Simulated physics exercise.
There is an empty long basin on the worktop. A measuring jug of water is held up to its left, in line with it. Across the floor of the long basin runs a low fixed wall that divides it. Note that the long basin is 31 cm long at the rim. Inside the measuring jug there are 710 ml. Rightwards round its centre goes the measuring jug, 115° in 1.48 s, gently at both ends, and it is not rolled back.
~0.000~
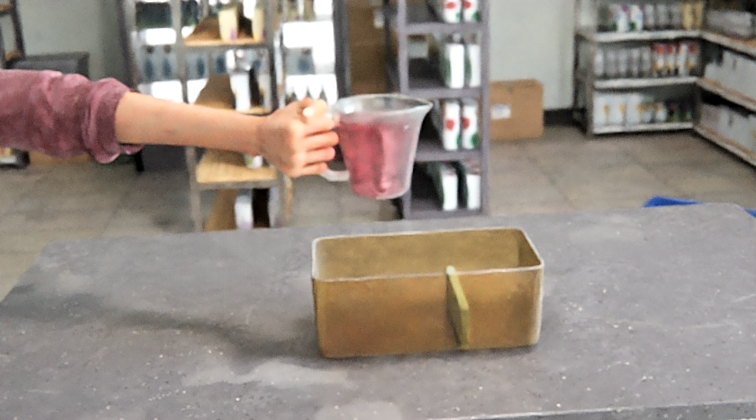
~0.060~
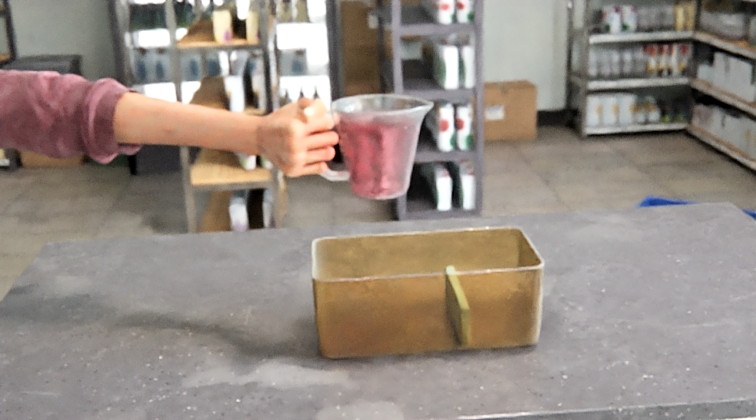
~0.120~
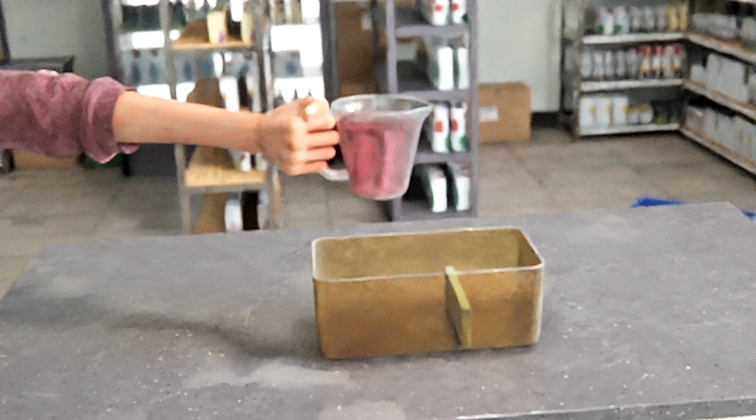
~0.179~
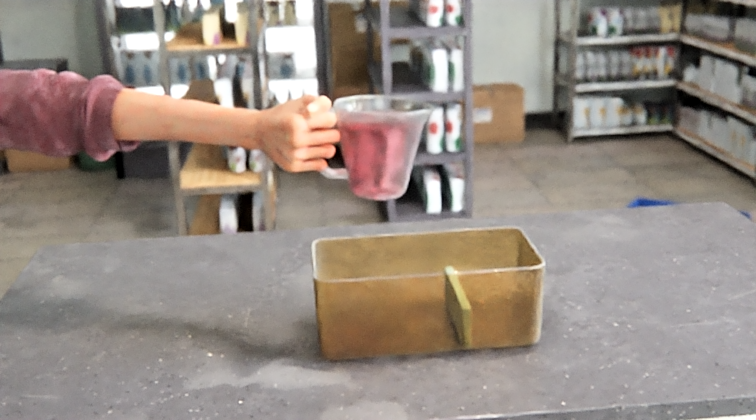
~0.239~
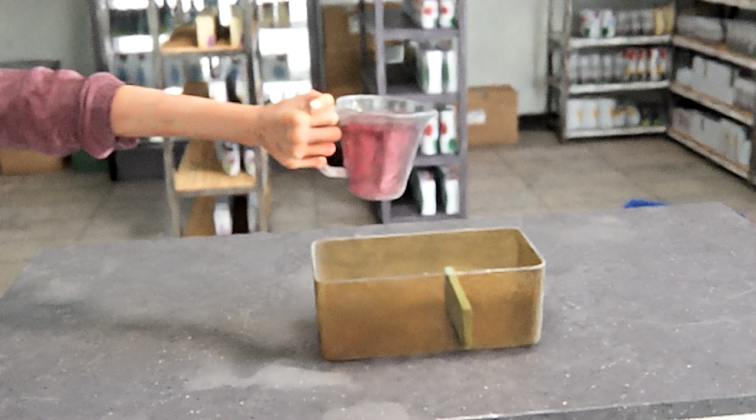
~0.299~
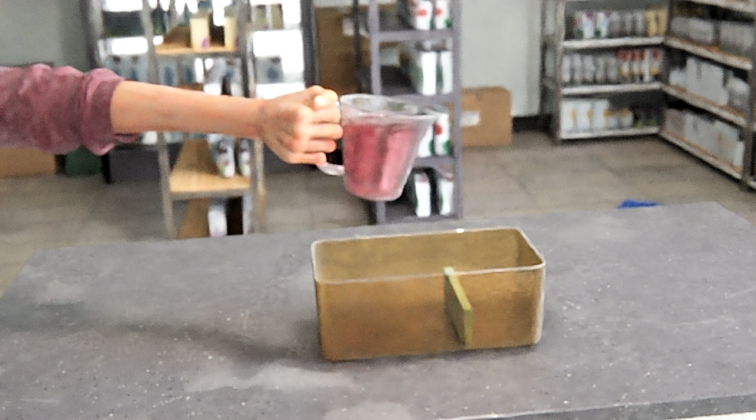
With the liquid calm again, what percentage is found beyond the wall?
Beyond the wall there is roughly 83 percent.
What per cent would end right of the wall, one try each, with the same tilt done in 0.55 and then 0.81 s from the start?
45 then 60 %.
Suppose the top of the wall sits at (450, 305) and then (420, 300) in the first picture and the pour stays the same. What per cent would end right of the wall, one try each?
Roughly 60 per cent, then 90 per cent.
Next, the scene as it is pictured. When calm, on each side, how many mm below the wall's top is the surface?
Left side: Around 56 mm. Right side: Around 20 mm.
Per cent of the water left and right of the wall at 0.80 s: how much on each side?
Left roughly 0, right roughly 10.
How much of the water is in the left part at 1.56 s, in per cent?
I'd put it at close to 14 %.
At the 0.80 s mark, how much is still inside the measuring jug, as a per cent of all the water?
Roughly 68 per cent.
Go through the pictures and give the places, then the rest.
Tilt 0°; pouring edge (432, 103); surface from (336, 119) to (420, 116); the long basin's rim runs from (313, 260) to (532, 247); the wall's top is at (457, 287), in the first picture.
Tilt 0°; pouring edge (432, 104); surface from (336, 119) to (420, 115), in the second picture.
Tilt 2°; pouring edge (434, 105); surface from (337, 119) to (420, 116), in the third picture.
Tilt 4°; pouring edge (435, 107); surface from (339, 119) to (422, 117), in the fourth picture.
Tilt 7°; pouring edge (437, 111); surface from (341, 121) to (425, 117), in the fifth picture.
Tilt 11°; pouring edge (440, 115); surface from (343, 121) to (429, 118), in the sixth picture.
After 0.80 s the tilt is 65° and 69 per cent is still to pour, 0 is left of the wall and 11 right of it.
After 1.17 s the tilt is 103° and 9 per cent is still to pour, 3 is left of the wall and 74 right of it.
After 1.56 s the tilt is 115° and 0 per cent is still to pour, 14 is left of the wall and 83 right of it.
After 1.98 s the tilt is 115° and 0 per cent is still to pour, 14 is left of the wall and 83 right of it.
In the end 14 per cent lies left of the wall, 83 right of it and 3 outside.
